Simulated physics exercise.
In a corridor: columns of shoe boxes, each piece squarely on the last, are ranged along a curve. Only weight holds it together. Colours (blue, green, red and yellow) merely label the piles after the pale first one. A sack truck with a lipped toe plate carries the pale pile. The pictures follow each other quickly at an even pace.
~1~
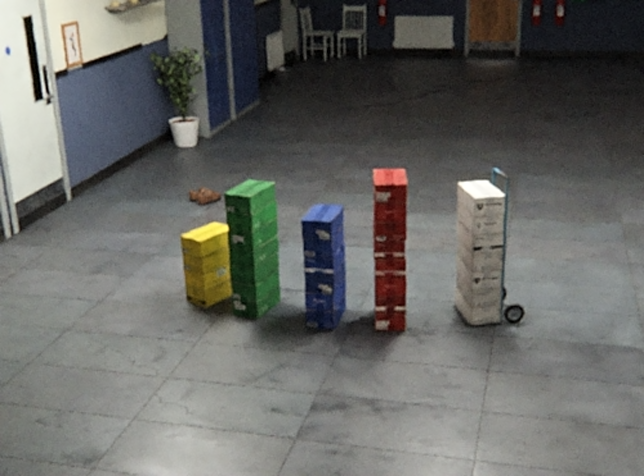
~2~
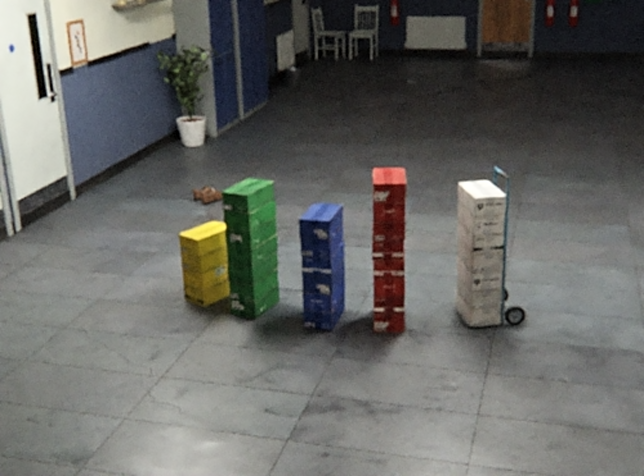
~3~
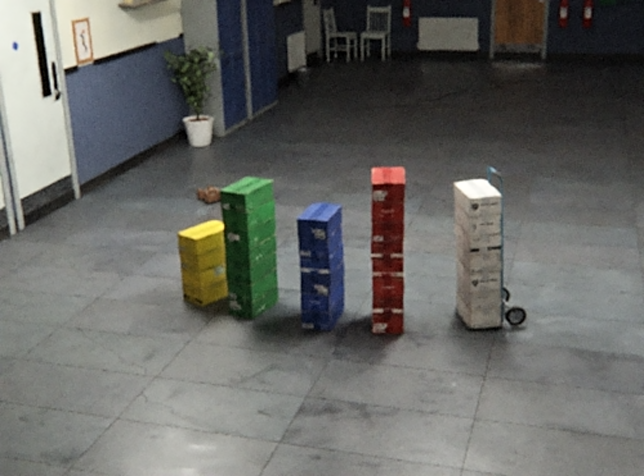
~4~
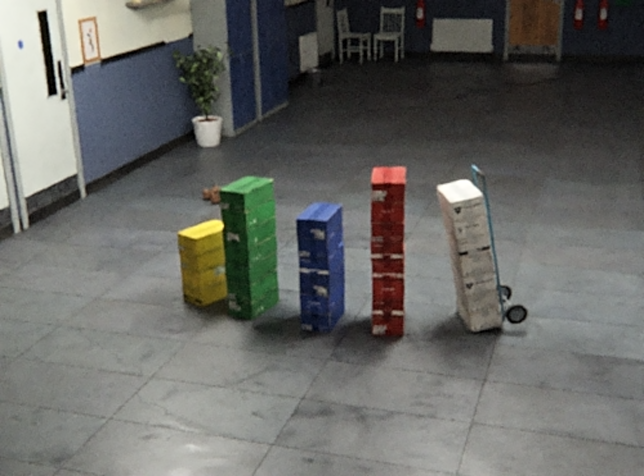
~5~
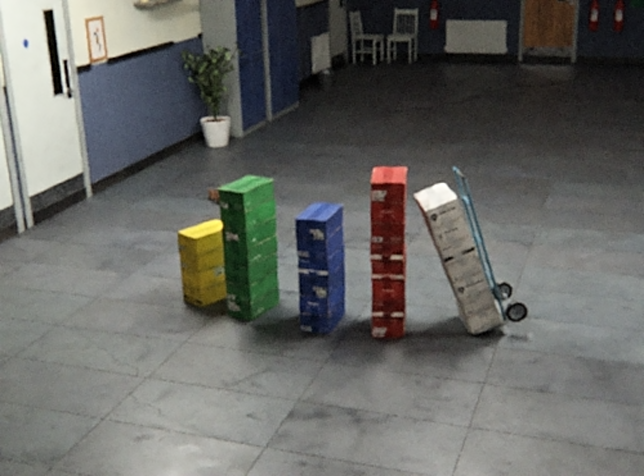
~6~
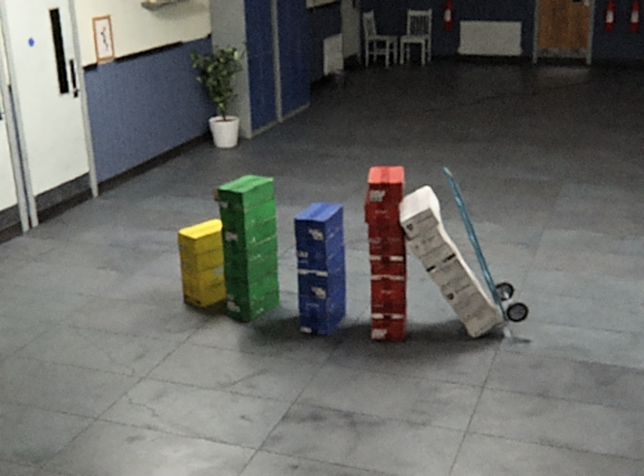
A stack of pale boxes on a hand truck stood upright at first, then leaned left until its top met the red stack, which shifted slightly, while the blue, green and yellow stacks stayed standing.
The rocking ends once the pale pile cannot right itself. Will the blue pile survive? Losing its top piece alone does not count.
That pile comes down.
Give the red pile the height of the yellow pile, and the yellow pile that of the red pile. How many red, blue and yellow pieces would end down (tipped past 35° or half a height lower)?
By colour: Red 0, blue 0, yellow 0.
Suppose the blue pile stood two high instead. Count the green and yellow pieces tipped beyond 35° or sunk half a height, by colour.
By colour: Green 6, yellow 4.
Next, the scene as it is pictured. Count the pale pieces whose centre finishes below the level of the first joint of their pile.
The count is 3.
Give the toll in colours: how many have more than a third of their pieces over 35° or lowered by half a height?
The toll is 4.
Soon after the last picture, 7 of the pale pile down; none of the 6 blue boxes down (0 of 25 in all colours); top blue box shifted a little; top red box leaning clearly.
A little later, 7 of the pale pile down; none of the 6 blue boxes down (8 of 25 in all colours); top blue box leaning clearly; top red box leaning a little, about its own height lower.
Later still, 7 of the pale pile down; 6 of the 6 blue boxes down (16 of 25 in all colours); top blue box leaning well over, about its own height lower; top red box leaning well over, some three heights lower.
After that, 7 of the pale pile down; 6 of the 6 blue boxes down (25 of 25 in all colours); top blue box leaning steeply, some four heights lower; top green box upside down.
At rest, 7 of the pale pile down; 6 of the 6 blue boxes down (25 of 25 in all colours); top blue box on its side; top green box upside down. As the last picture would show them, middles, top blue box near (199, 312), top green box near (129, 254).
